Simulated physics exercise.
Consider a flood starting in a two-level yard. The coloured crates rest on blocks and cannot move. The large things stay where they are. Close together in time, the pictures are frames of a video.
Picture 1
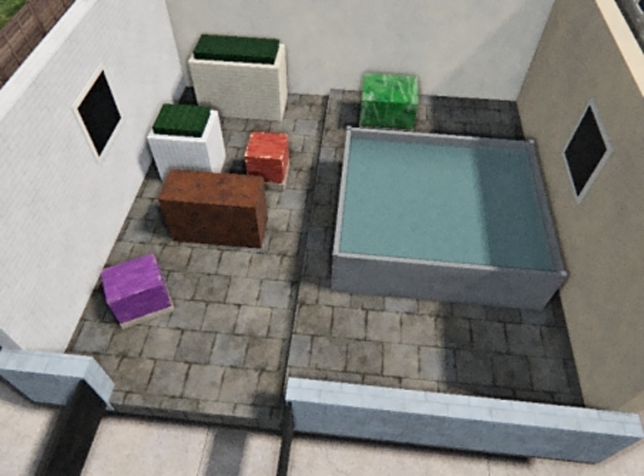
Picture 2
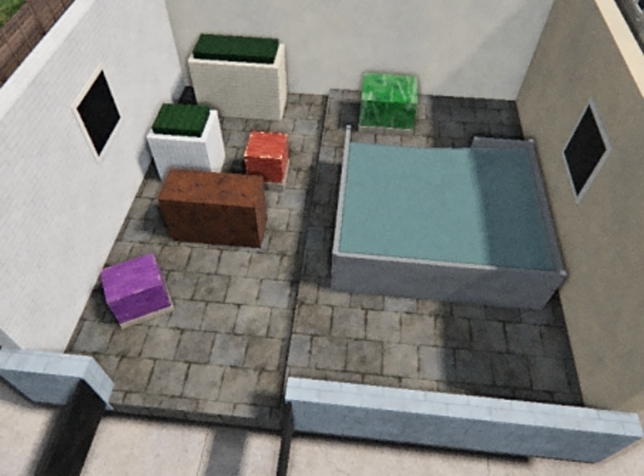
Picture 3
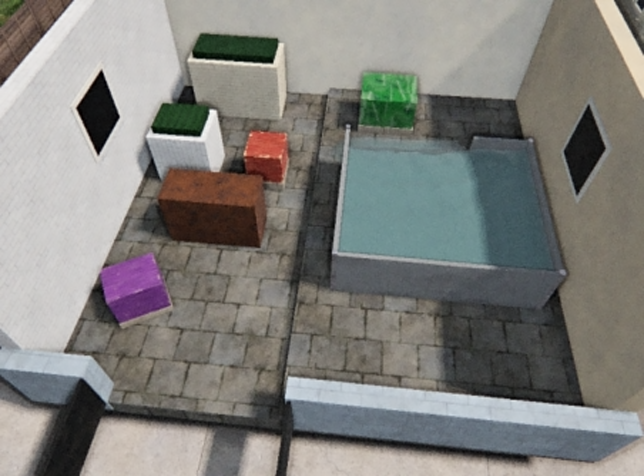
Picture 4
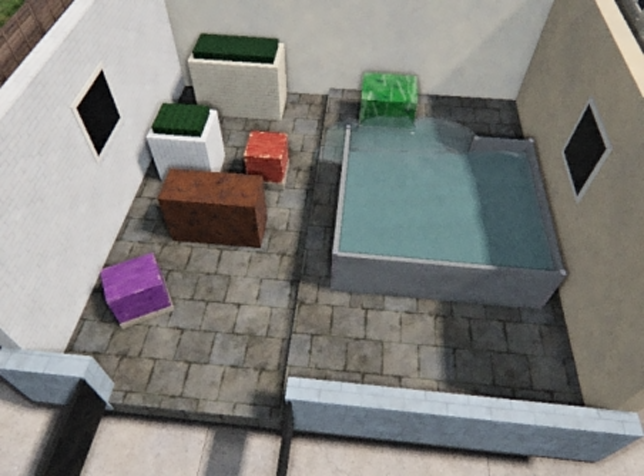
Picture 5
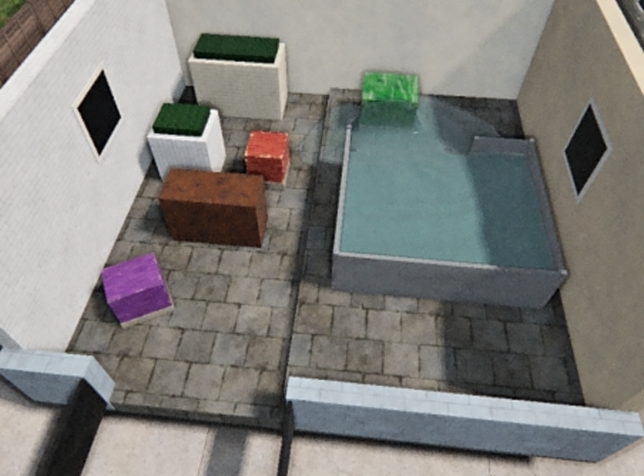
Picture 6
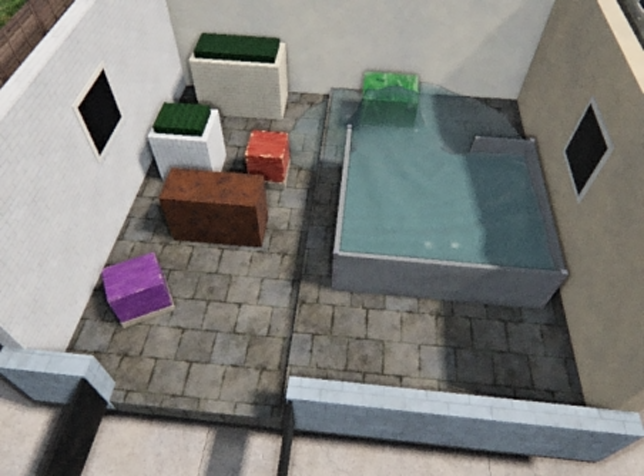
Water in a large grey tank sits level inside a walled, paved yard, then dips toward the back as most of the far side opens. It pours out through the gap, spreading around the green block by the back wall, then fans left across the paving toward the red block and planters.
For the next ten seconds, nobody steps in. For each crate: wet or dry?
The green crate ends up wet; the red crate ends up wet; the purple crate ends up wet.
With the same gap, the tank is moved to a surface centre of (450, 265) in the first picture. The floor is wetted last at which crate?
The purple-painted one.
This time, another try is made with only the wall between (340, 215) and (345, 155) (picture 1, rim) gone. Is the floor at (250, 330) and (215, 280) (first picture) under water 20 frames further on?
I'd expect the first point to be reached and the second point to be reached.
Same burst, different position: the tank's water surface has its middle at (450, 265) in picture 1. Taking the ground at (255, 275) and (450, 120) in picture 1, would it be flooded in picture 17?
The first spot is not reached, while the second is wetted.
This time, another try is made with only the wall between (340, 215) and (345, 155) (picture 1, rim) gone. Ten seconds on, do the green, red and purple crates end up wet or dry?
Result - green crate is not reached; red crate gets flooded; purple crate gets flooded.
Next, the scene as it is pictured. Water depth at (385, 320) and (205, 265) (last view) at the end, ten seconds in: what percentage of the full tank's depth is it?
In order: About 4 and 14 percent.
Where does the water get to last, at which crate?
Last of all: The one in purple.
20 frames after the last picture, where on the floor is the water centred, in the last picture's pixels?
Point: (379, 174).
A moment on, water covers 25 % of the floor; the green crate water round its plinth, the red crate water round its plinth, the purple crate not reached.
Next, water covers 40 % of the floor; the green crate water round its plinth, the red crate water round its plinth, the purple crate not reached.
Then, water covers 60 % of the floor; the green crate water round its plinth, the red crate water round its plinth, the purple crate water round its plinth.
Later, water covers 95 % of the floor; the green crate water round its plinth, the red crate water round its plinth, the purple crate water round its plinth.
In the end, water covers 95 % of the floor; the green crate was topped, the red crate was topped, the purple crate was topped.
